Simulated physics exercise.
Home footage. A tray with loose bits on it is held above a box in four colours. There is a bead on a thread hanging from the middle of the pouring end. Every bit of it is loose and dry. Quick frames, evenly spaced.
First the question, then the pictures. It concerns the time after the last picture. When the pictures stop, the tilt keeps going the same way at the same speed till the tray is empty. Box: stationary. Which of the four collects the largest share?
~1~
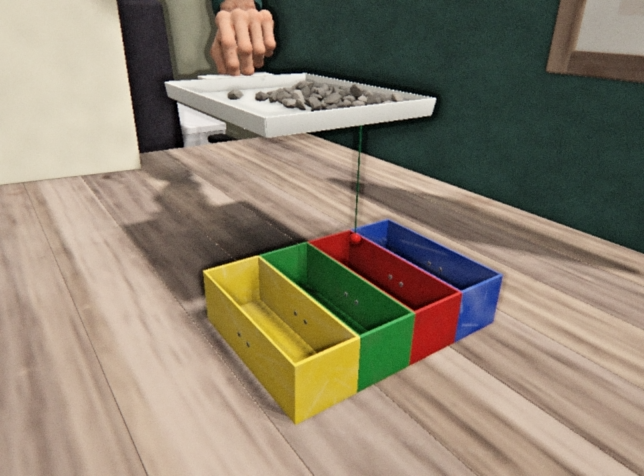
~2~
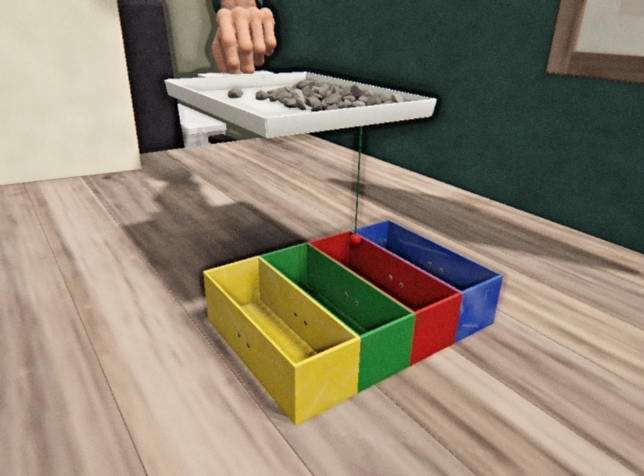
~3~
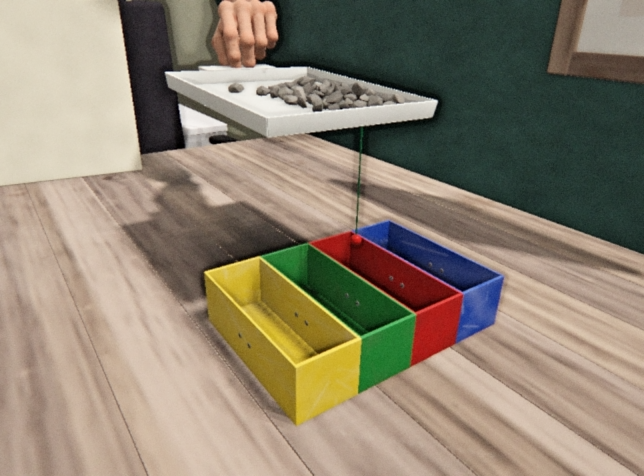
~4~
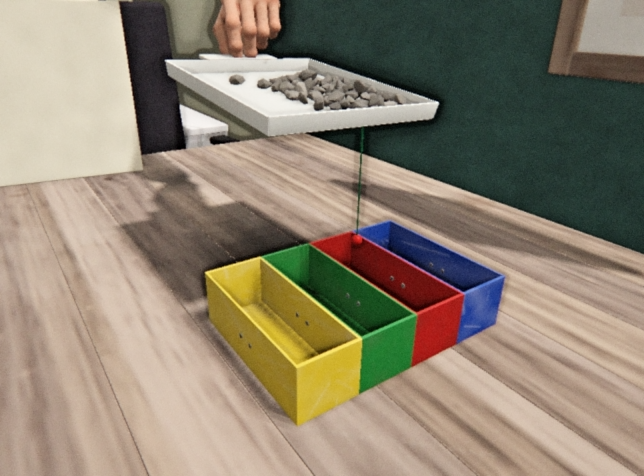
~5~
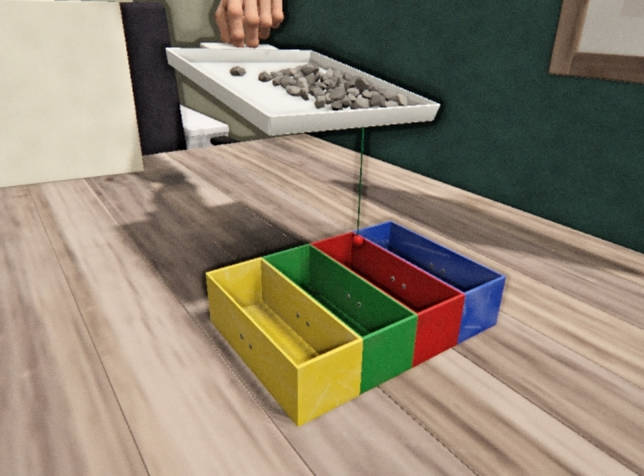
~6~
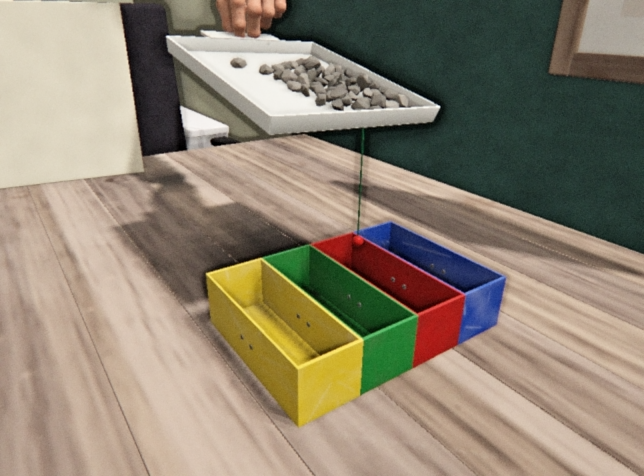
The blue one.
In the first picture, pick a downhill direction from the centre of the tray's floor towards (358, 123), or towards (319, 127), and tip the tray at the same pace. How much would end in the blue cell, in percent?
About 30 and 0 per cent.
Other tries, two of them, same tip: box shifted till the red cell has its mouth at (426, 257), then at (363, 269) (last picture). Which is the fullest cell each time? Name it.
In order: Red, the blue cell.
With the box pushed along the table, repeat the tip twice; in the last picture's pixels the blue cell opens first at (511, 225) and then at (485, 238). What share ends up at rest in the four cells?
You'd get 90 per cent first and 100 per cent second.
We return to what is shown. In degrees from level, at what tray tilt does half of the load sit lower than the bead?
90° or so.
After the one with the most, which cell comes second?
Second position is held by red.
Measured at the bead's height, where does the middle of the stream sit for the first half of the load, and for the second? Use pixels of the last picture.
The early half goes through (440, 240), the late half through (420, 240).
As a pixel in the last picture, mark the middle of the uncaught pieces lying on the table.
Look around pixel (495, 273).
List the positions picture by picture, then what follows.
Corners of the pouring end (266, 117) and (433, 98), level; middle of the load (327, 98), bits of gravel; bead on its thread (355, 239); yellow cell (327, 374); green cell (386, 347); red cell (436, 323); blue cell (479, 303), in the first frame.
Corners of the pouring end (267, 117) and (433, 99), level; middle of the load (327, 98), in the second frame.
Corners of the pouring end (268, 117) and (434, 101), tipped barely, lowest at the right corner; middle of the load (328, 96), in the third frame.
Corners of the pouring end (270, 116) and (436, 102), tipped a little, lowest at the right corner; middle of the load (330, 92), in the fourth frame.
Corners of the pouring end (271, 115) and (437, 104), tipped a little, lowest at the right corner; middle of the load (331, 88), in the fifth frame.
Corners of the pouring end (272, 115) and (437, 106), tipped a little, lowest at the right corner; middle of the load (332, 85); yellow cell (330, 377); green cell (389, 349); red cell (439, 326); blue cell (482, 305), in the sixth frame.
Just after the last frame, tray tipped steeply; every one on the tray.
A moment on, tray tipped right over; roughly a quarter on the tray; roughly half in the blue cell; about a tenth in the red cell; roughly a quarter falling or outside the box.
Further on, tray tipped past a quarter turn; roughly half in the blue cell; roughly a quarter in the red cell; just a few in the green cell; roughly a quarter falling or outside the box.
When it is over, tray tipped past a quarter turn; roughly half in the blue cell; roughly a quarter in the red cell; just a few in the green cell; not one in the yellow cell; roughly a quarter outside the box.
